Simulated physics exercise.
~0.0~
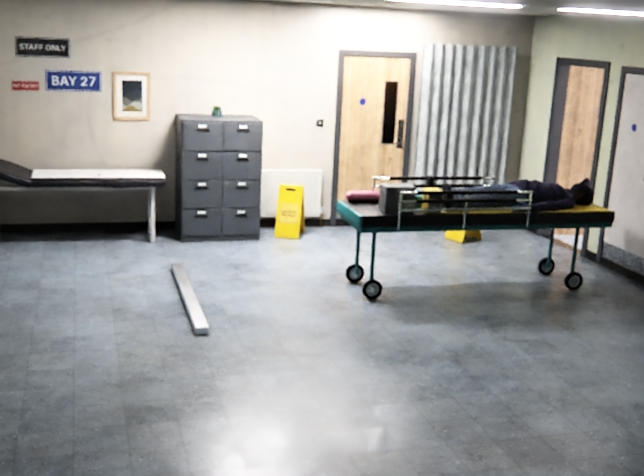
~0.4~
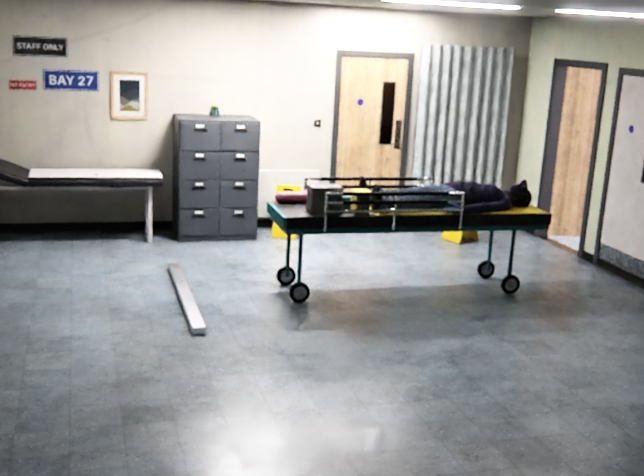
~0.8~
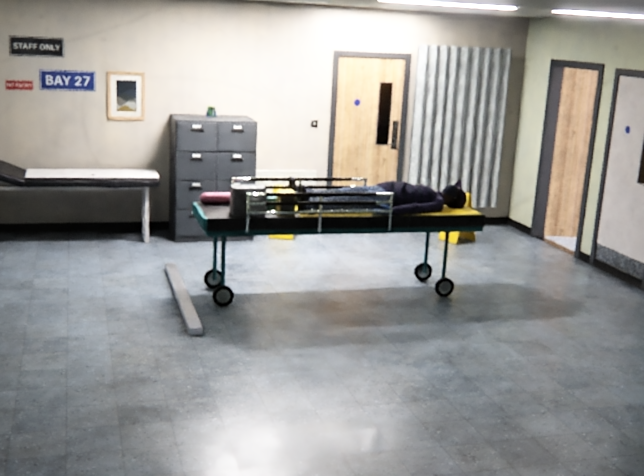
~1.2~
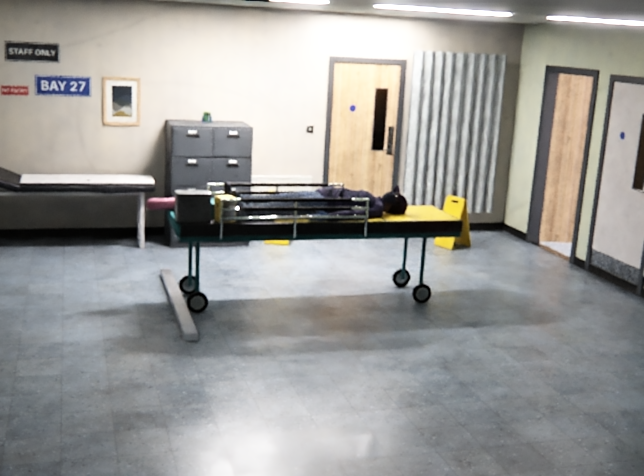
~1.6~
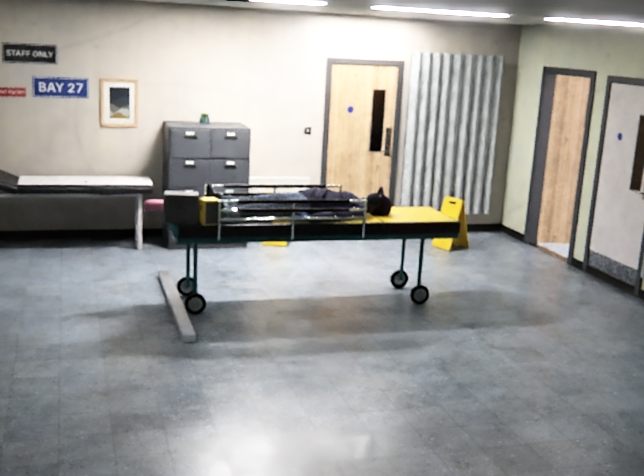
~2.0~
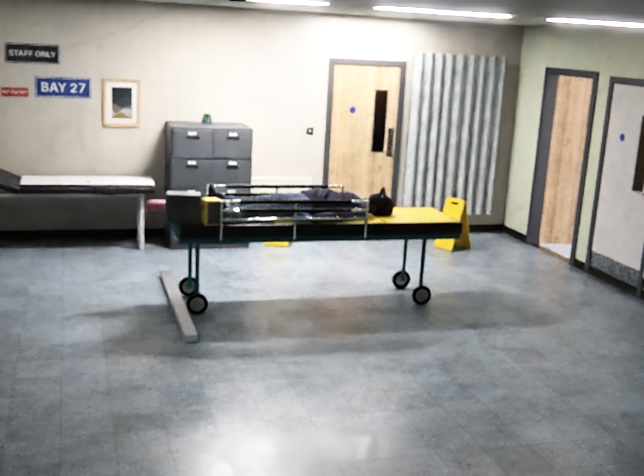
In a hospital room, a trolley carrying a limp person rolls left and stops at a sill.
